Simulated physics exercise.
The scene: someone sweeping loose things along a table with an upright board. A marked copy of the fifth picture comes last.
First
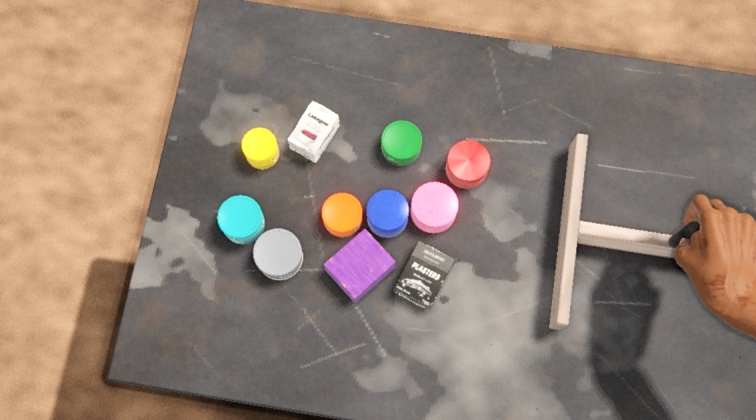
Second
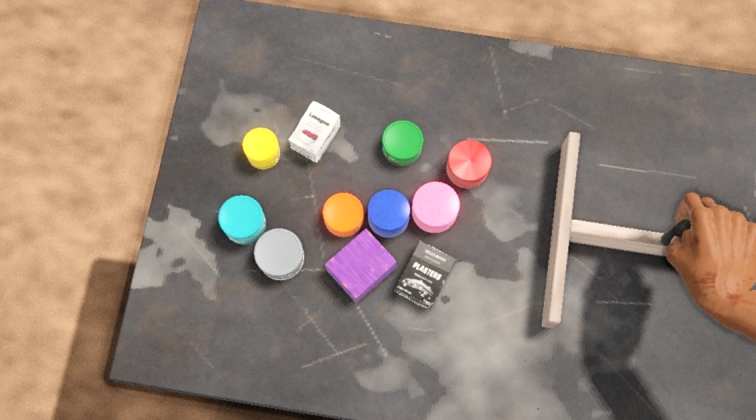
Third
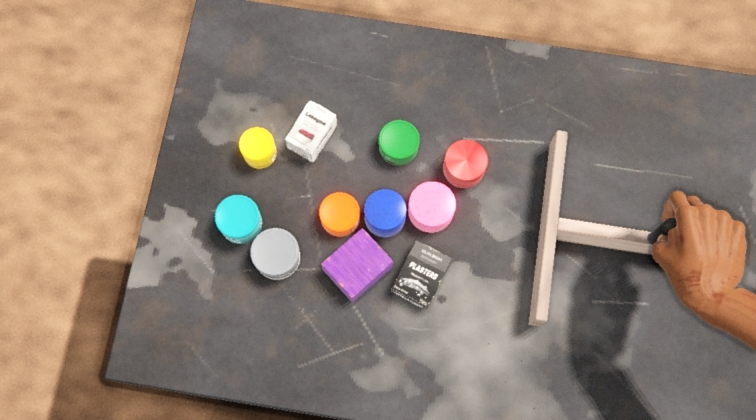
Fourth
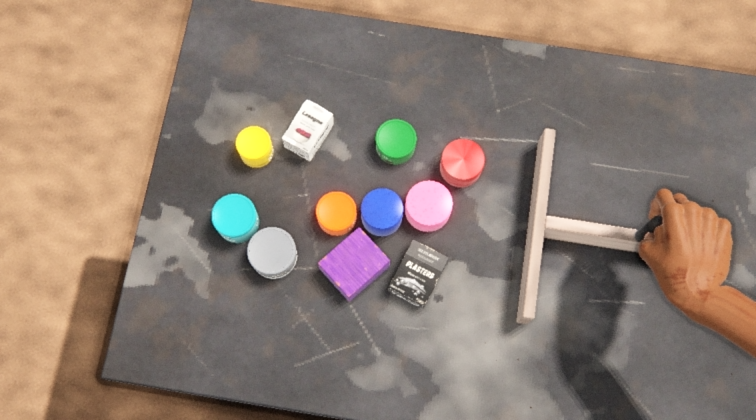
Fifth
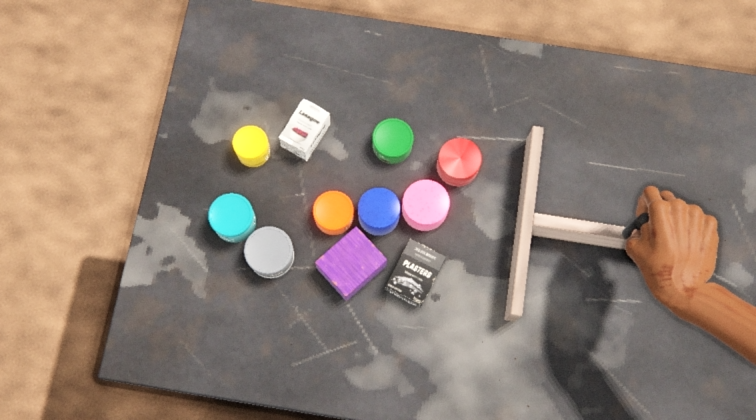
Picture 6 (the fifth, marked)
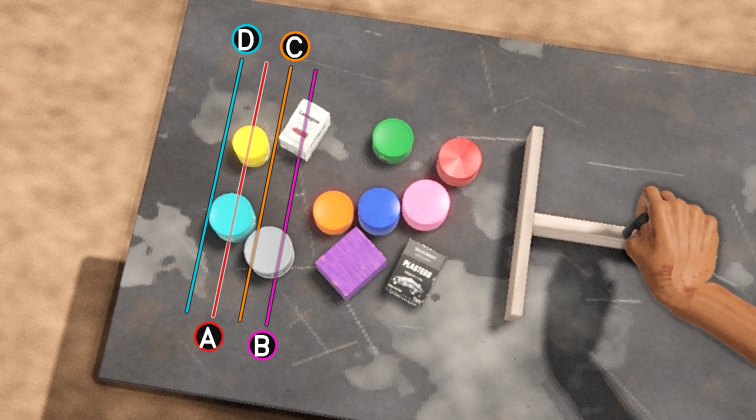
On a dark, scuffed tabletop above sandy ground, seen from overhead, a loose group of small things sits left of centre. Yellow, cyan, grey, orange, blue, pink, green and red round containers lie among a white box, a purple block and a black box, with a pale upright board to their right. A hand gripping the board's handle slides it slowly leftward toward the group, which stays in place while the view shifts very slightly.
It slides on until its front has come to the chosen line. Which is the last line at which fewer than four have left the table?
Up to line D.
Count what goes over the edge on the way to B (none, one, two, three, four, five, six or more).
The count is none.
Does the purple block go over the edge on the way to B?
No.
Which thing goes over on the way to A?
The grey tin.
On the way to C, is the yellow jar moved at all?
Yes.
On the marked copy, A at (241, 185); B at (292, 193); C at (267, 189); D at (216, 181).
Taking D. A third of the way, board (414, 200); green tub (363, 130); purple block (322, 264).
Two thirds of the way, board (302, 183); grey tin (172, 259); turquoise tub (182, 214).
When it is over, board (214, 169); grey tin over the edge; turquoise tub over the edge; two fallen.
As for the rest, A is within the limit but short; B is within the limit but short; C is within the limit but short.
